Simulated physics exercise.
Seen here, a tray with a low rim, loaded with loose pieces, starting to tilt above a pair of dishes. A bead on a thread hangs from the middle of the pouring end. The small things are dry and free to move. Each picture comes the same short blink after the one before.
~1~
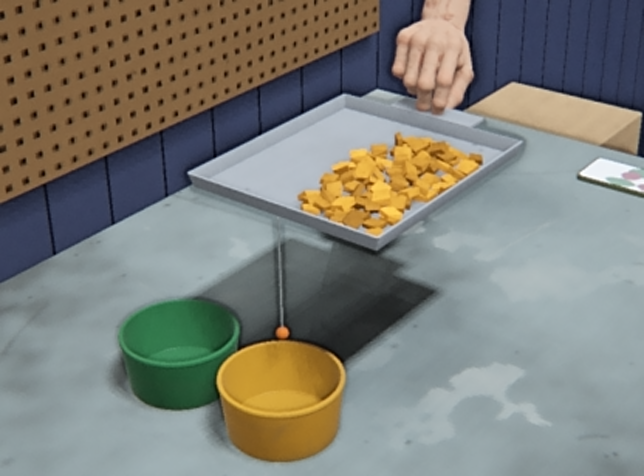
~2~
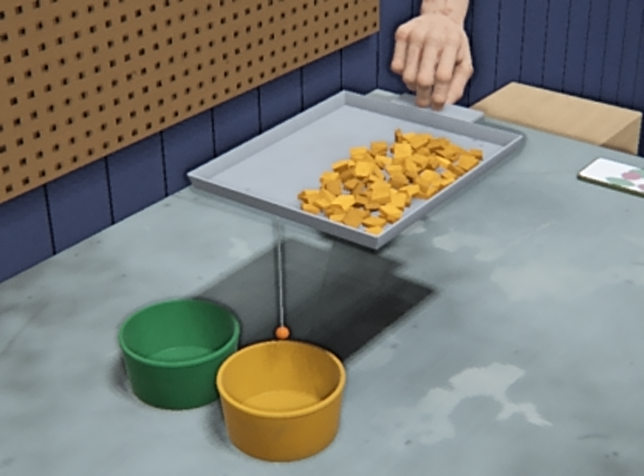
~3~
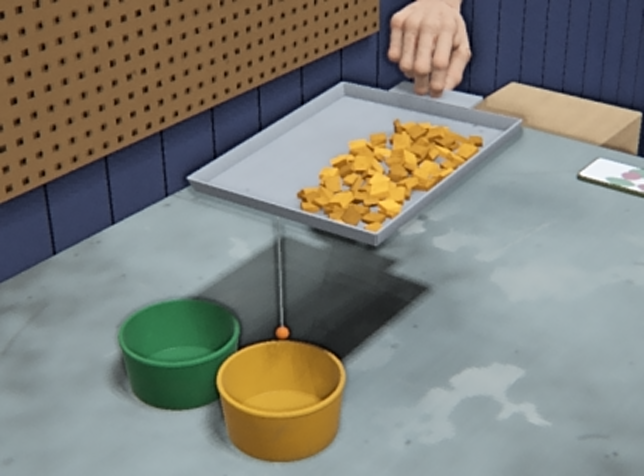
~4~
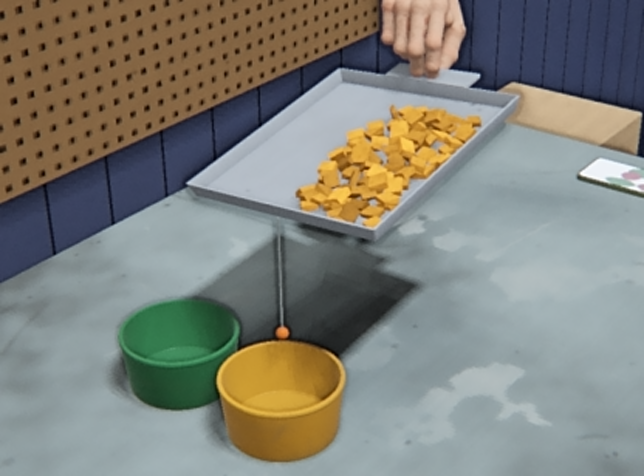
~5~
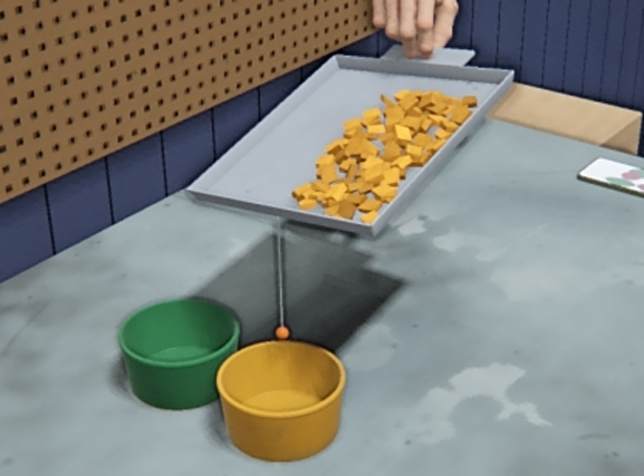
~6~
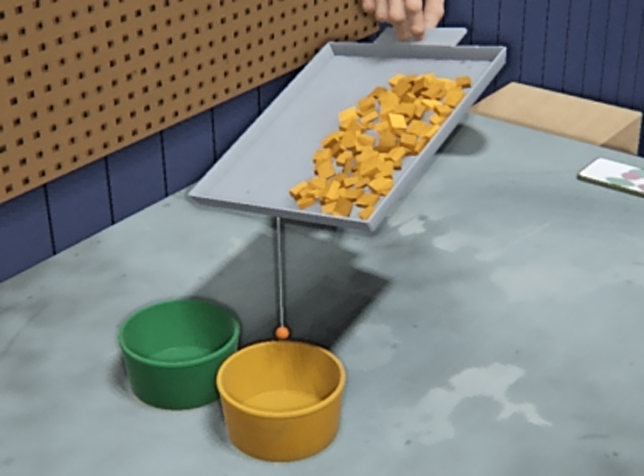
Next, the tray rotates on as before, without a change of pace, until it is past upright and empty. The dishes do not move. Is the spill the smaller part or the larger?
The two hold the larger part of the load.
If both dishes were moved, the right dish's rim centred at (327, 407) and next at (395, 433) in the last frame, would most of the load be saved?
One: Not half. Two: Below a half.
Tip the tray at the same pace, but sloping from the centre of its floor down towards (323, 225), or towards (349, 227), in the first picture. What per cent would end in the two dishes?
About 30 and 20 per cent.
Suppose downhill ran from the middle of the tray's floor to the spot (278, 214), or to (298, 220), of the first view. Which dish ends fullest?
The first try: The right one. The second: The right one.
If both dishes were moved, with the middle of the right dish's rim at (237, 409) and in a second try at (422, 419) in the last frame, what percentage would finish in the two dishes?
First some 10, then 0 per cent.
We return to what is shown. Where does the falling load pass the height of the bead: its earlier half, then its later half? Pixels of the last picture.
Early half (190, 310), late half (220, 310).
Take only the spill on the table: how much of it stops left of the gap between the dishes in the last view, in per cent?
Roughly 60 in a hundred.
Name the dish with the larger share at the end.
It is the left-hand dish.
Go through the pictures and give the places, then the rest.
The first picture shows corners of the pouring end near (194, 172) and (377, 235), level; middle of the load near (379, 176), small crackers; left dish near (140, 377); right dish near (242, 427); bead on its thread near (282, 333).
The second picture shows corners of the pouring end near (194, 173) and (376, 234), level; middle of the load near (379, 174).
The third picture shows corners of the pouring end near (193, 177) and (375, 230), tipped barely, lowest at the left corner; middle of the load near (378, 167).
The fourth picture shows corners of the pouring end near (193, 182) and (373, 226), tipped a little, lowest at the left corner; middle of the load near (396, 160).
The fifth picture shows corners of the pouring end near (193, 187) and (370, 222), tipped clearly, lowest at the left corner; middle of the load near (393, 148).
The sixth picture shows corners of the pouring end near (194, 192) and (367, 218), tipped clearly, lowest at the left corner; middle of the load near (388, 138); left dish near (140, 377); right dish near (242, 427).
Shortly afterwards, tray tipped steeply; the bulk on the tray; a little in the air.
Next, tray tipped past a quarter turn; only a few on the tray; a little in the right dish; near two thirds in the left dish; near a quarter outside both; near a quarter in the air.
Some moments later, tray tipped past a quarter turn; a little in the right dish; near two thirds in the left dish; near a quarter outside both.
In the end, tray tipped past a quarter turn; a little in the right dish; near two thirds in the left dish; near a quarter outside both.
